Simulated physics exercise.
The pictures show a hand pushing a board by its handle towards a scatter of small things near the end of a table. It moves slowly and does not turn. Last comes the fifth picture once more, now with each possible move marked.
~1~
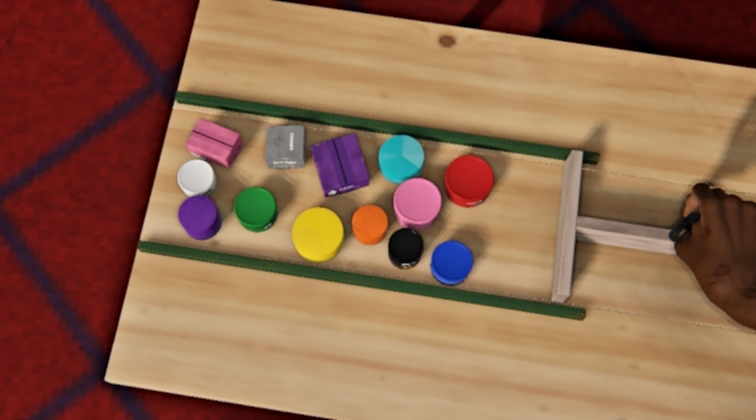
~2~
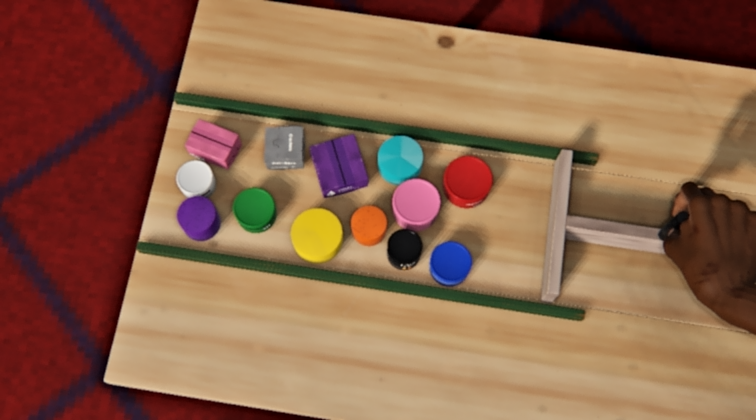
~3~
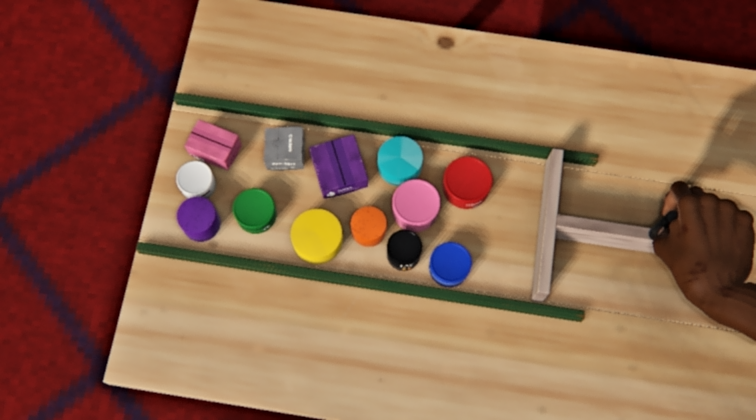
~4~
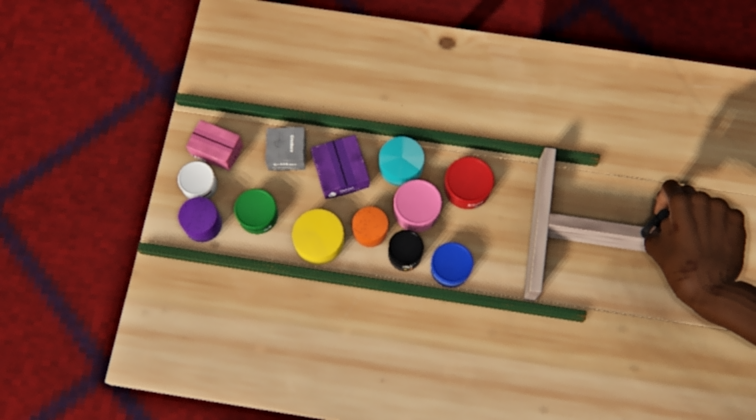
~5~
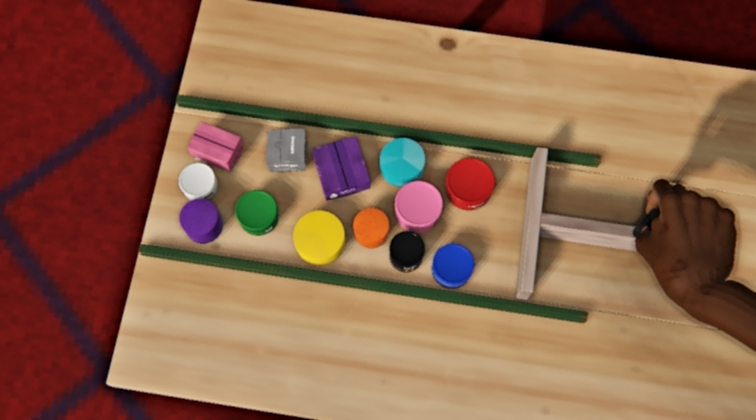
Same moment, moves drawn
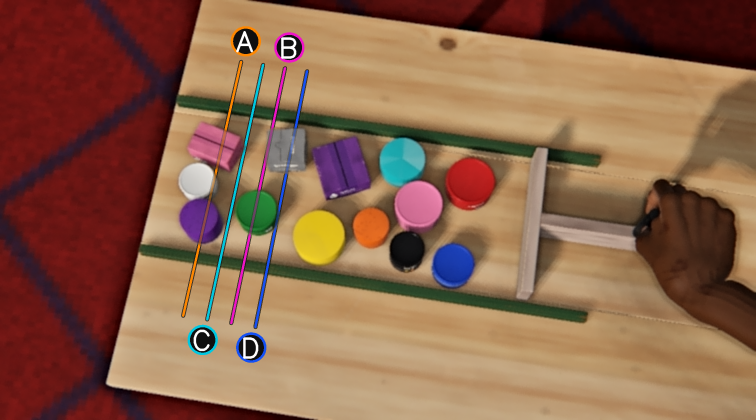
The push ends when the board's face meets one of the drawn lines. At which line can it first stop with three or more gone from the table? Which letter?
D.
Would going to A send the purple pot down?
Yes.
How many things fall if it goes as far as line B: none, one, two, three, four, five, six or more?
In all, five.
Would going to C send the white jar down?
Yes.
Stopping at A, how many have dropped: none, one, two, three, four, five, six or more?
By then, six or more.
On the marked copy, A at (214, 183); B at (259, 190); C at (236, 186); D at (282, 193).
Following D. Soon after the start, board (443, 204); grey packet (282, 150); blue jar (407, 264).
Later, board (352, 190); pink box (195, 136); white jar (189, 177).
In the end, board (284, 180); pink box over the edge; white jar over the edge; three fallen.
As for the rest, A drops ten, but is farther than needed; B drops five, but is farther than needed; C drops seven, but is farther than needed.
